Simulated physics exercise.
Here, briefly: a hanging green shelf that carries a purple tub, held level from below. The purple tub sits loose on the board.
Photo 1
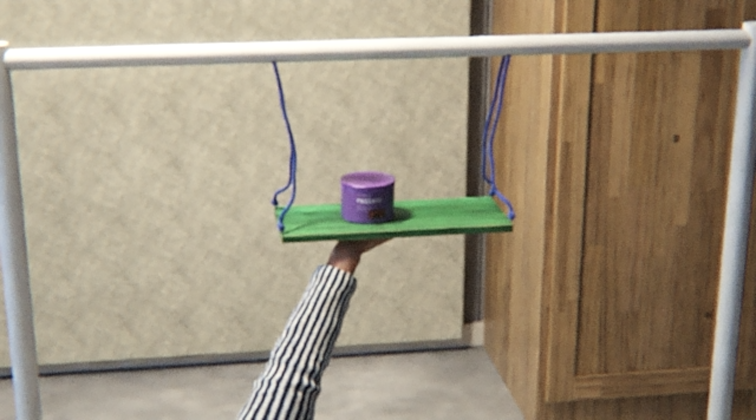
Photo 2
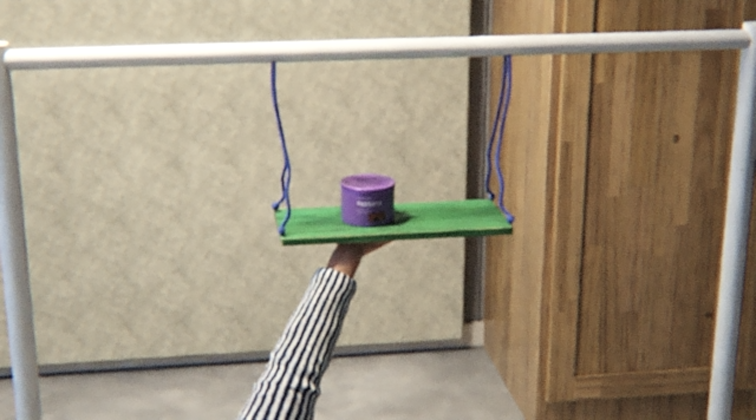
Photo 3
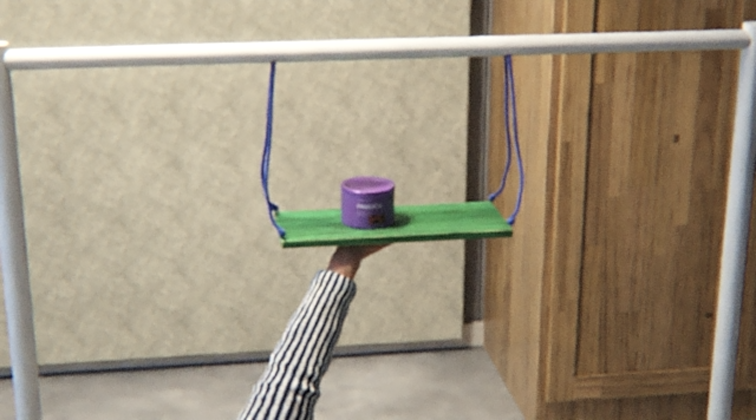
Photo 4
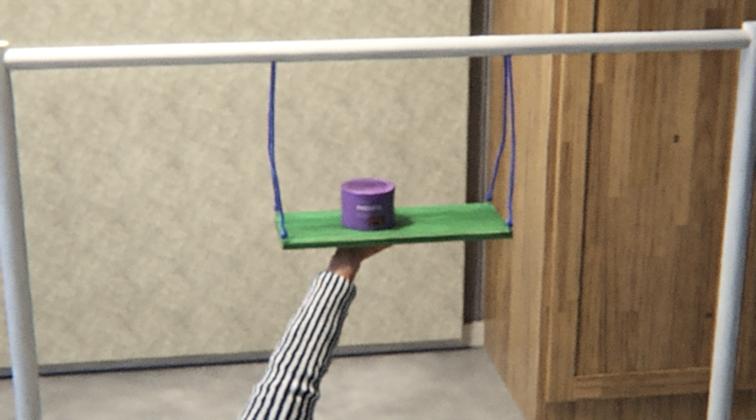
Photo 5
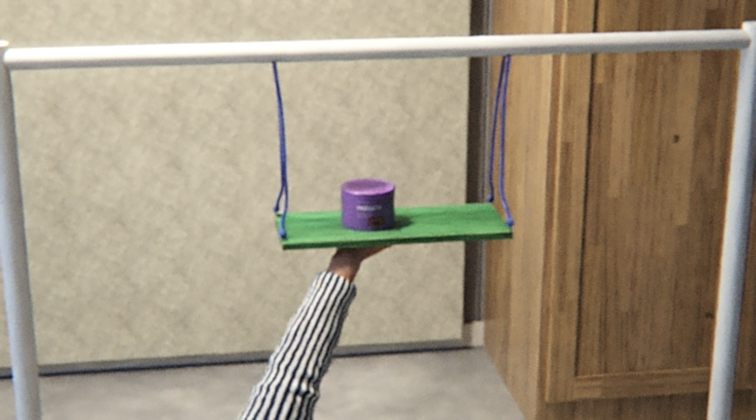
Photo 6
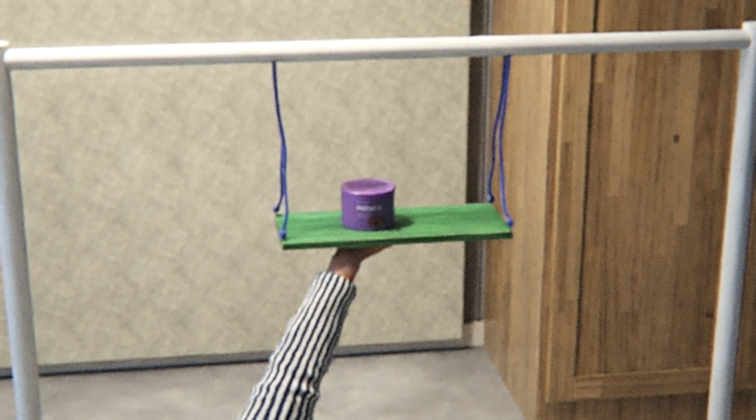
A hand in a striped sleeve held up a green hanging shelf with a purple tub on it from below, lowering it very slightly before keeping it still, while the slack blue strings swayed a little.
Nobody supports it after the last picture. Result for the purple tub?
Stays.
Then, 0.32 s after the last picture, board level; tub on the board near (368, 209).
At rest, board level; tub on the board near (368, 209). The purple tub remains aboard.
